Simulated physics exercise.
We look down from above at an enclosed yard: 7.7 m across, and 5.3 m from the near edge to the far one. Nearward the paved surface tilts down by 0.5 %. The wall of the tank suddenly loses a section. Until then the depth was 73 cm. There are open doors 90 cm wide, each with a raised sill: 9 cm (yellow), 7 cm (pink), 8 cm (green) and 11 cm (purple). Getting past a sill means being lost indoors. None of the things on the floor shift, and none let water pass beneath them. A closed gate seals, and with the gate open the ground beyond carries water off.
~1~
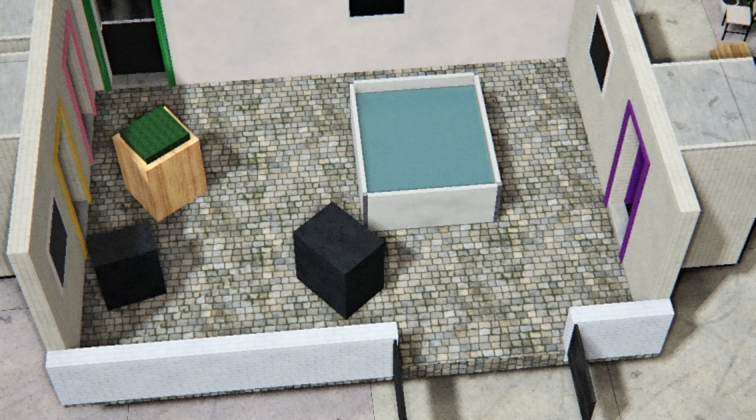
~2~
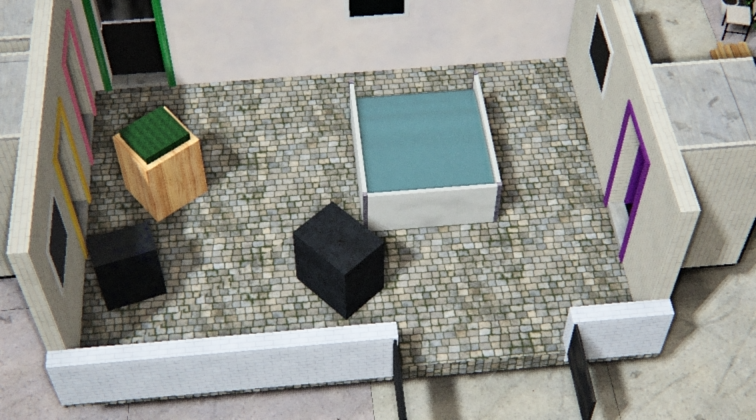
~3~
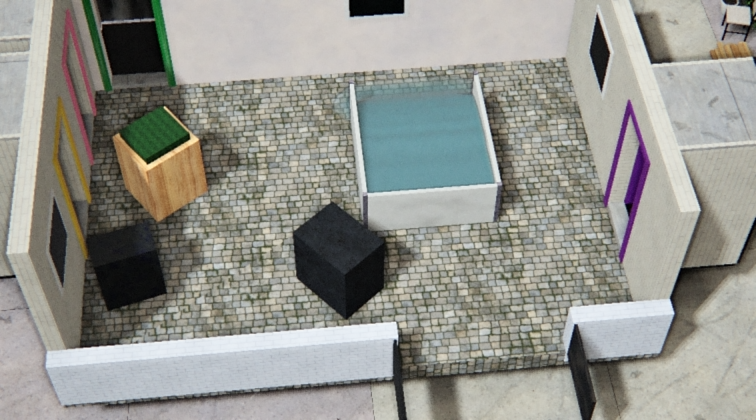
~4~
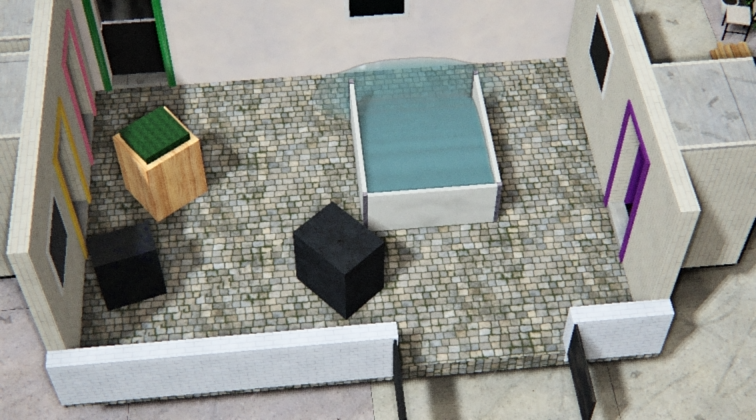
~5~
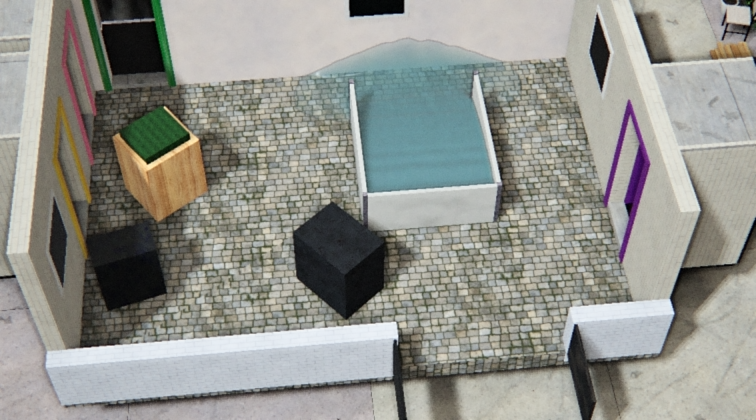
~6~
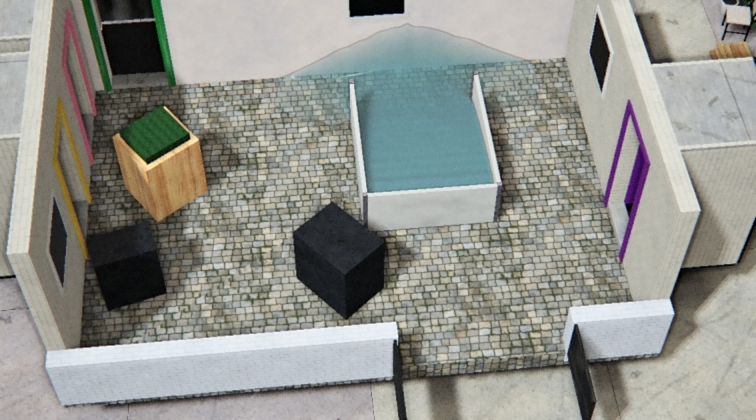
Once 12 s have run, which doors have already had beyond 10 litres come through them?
Outcome: At the yellow door the amount will not overshoot the limit; at the pink door the amount will overshoot the limit; at the green door the amount will overshoot the limit; at the purple door the amount will not overshoot the limit.
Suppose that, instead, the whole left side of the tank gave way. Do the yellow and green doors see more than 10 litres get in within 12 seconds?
Compared with the limit, yellow is higher and green is higher.
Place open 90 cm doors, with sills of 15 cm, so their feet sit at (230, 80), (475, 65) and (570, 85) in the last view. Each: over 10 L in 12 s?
First doorway falls short, second gets there, third gets there.
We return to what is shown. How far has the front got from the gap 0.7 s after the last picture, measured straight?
About 3.8 m.
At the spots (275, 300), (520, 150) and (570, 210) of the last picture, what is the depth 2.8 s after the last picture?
Around 0 cm, 5 cm and 6 cm.
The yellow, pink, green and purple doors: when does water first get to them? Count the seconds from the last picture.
Yellow = 2.0 s, pink = 1.4 s, green = 0.9 s, purple = 1.6 s.
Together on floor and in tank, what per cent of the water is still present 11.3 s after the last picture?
70 %.
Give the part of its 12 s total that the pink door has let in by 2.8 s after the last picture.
About 50 per cent.
Then, 0.7 s after the last picture water covers 15 % of the floor and is deepest (53 cm) near (398, 72); yellow door not reached, pink door not reached, green door not reached, purple door not reached.
Then, 1.5 s after the last picture water covers 35 % of the floor and is deepest (46 cm) near (551, 61); yellow door not reached, pink door 13 cm at the sill, 1 L in, green door 5 cm at the sill, 0 L in, purple door not reached.
Then, 2.8 s after the last picture water covers 65 % of the floor and is deepest (26 cm) near (93, 153); yellow door 5 cm at the sill, 0 L in, pink door 24 cm at the sill, 122 L in, green door 6 cm at the sill, 1 L in, purple door 6 cm at the sill, 0 L in.
Then, 6.3 s after the last picture water covers 85 % of the floor and is deepest (13 cm) near (610, 333); yellow door 5 cm at the sill, 0 L in, pink door 9 cm at the sill, 237 L in, green door 8 cm at the sill, 18 L in, purple door 4 cm at the sill, 0 L in.
Then, 11.3 s after the last picture water covers 100 % of the floor and is deepest (8 cm) near (111, 276); yellow door 5 cm at the sill, 0 L in, pink door 6 cm at the sill, 243 L in, green door 6 cm at the sill, 19 L in, purple door 4 cm at the sill, 0 L in.
